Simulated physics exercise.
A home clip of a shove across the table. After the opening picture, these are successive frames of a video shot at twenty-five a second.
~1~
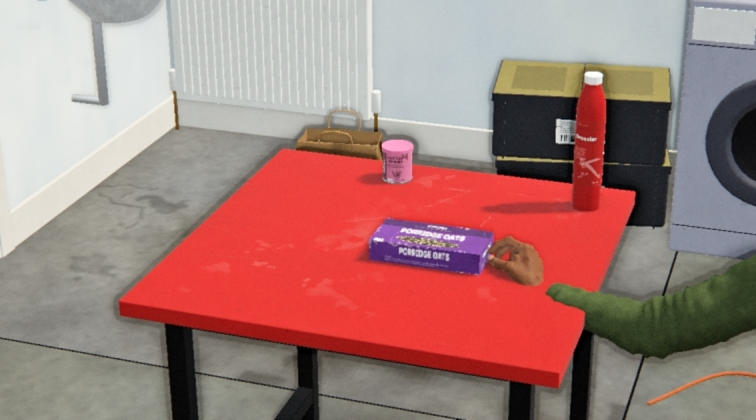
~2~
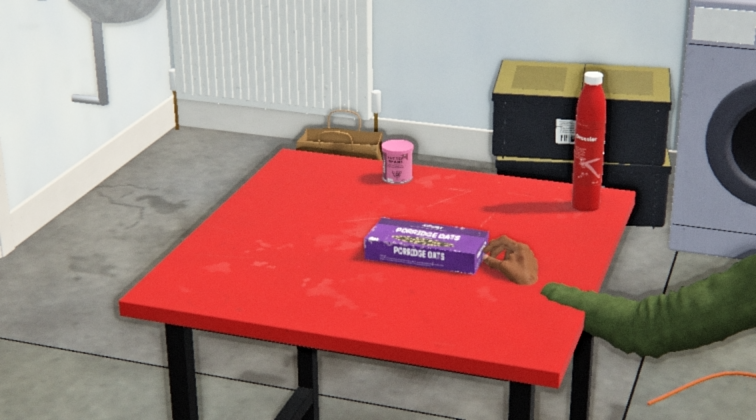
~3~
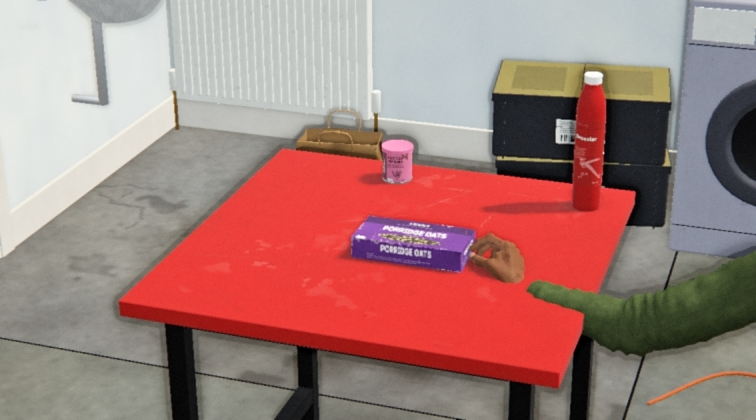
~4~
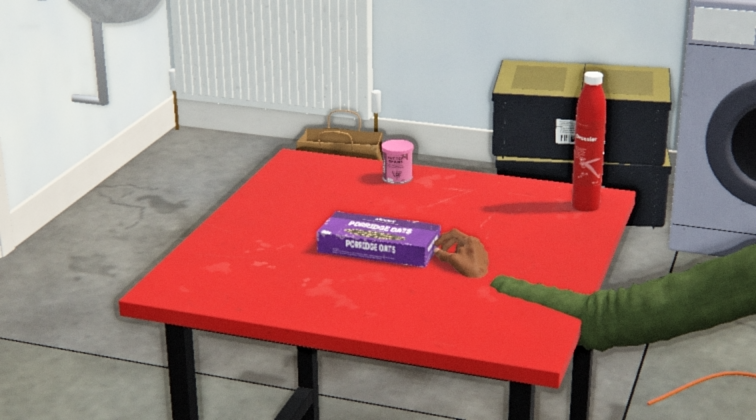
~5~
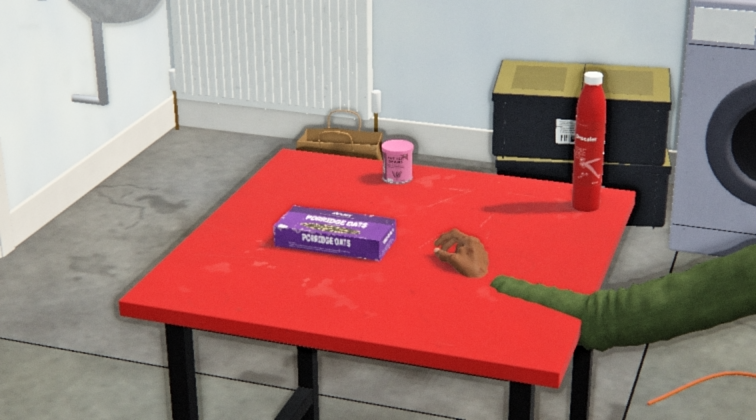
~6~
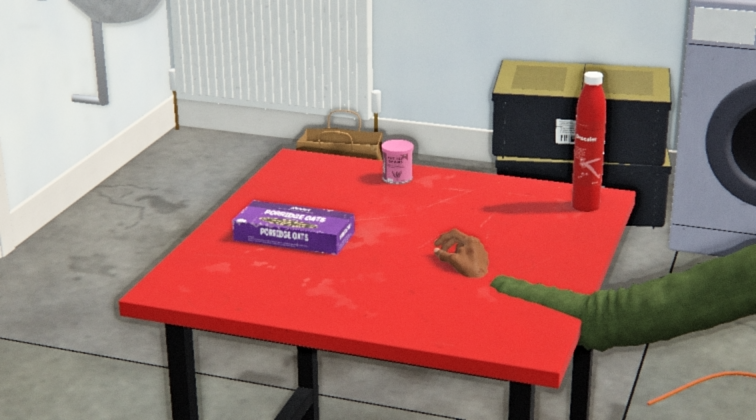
Purple porridge oats packet sliding left across a red table, pushed by a hand, then moving on alone as the hand stays behind.
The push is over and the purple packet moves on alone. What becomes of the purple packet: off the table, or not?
The purple packet drops to the floor.
Then, 0.10 s later than the last frame, purple packet now off the table.
Then, 0.30 s later than the last frame, things are still on the move.
Then, 0.40 s later than the last frame, as before.
When it is over, off the table, purple packet.
